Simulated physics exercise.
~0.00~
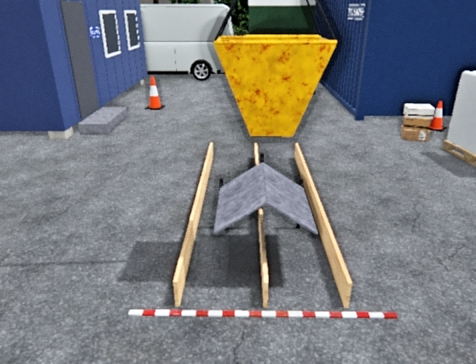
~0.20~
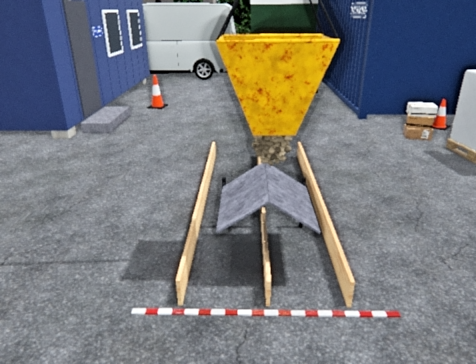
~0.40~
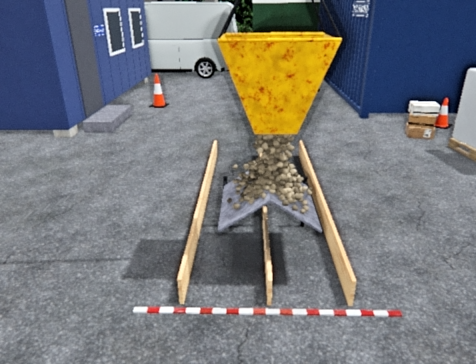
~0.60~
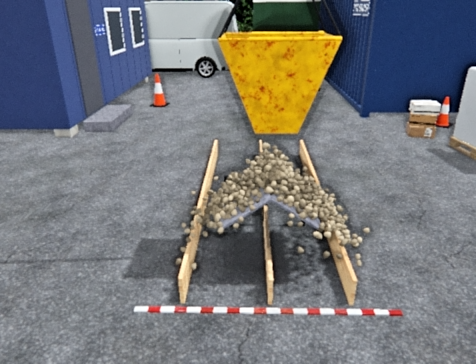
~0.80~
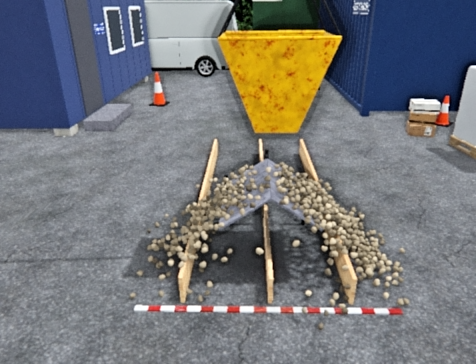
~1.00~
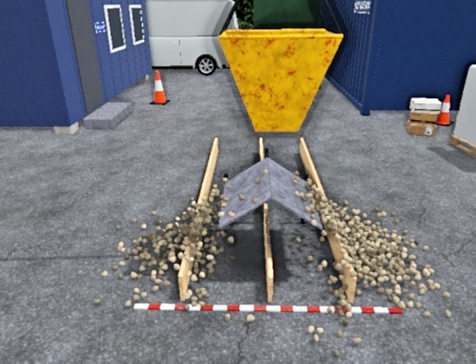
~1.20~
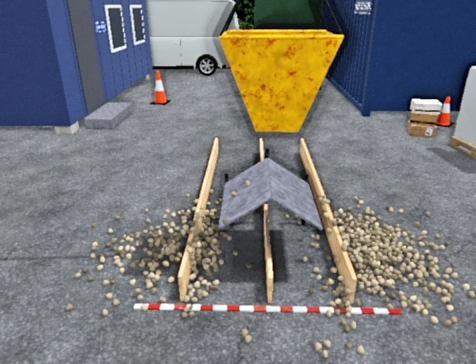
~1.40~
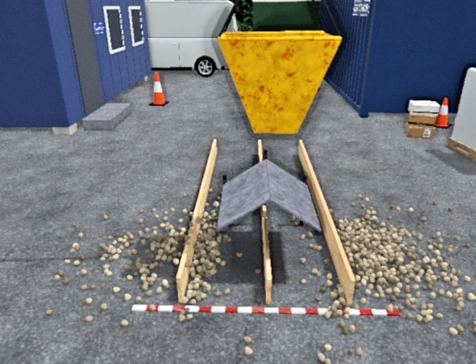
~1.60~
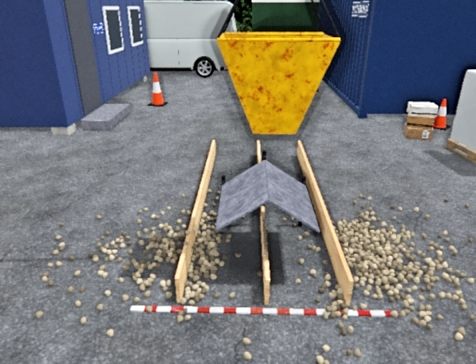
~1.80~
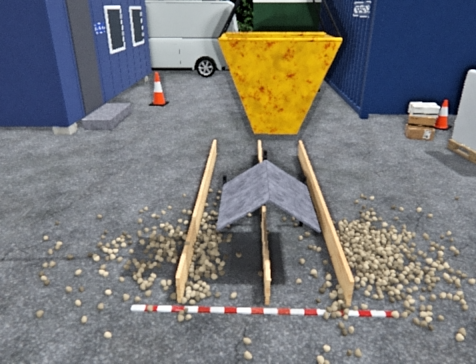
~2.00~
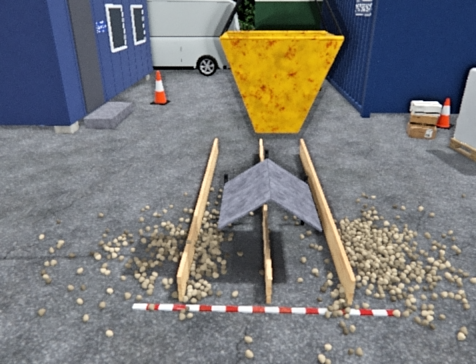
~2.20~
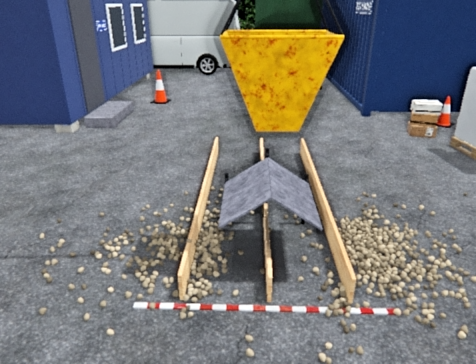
In this clip, round stones drop from a yellow skip onto a fixed grey peaked slope between wooden planks, then slide down both sides and scatter across the floor, coming to rest in two spreads, with the larger share at the right.
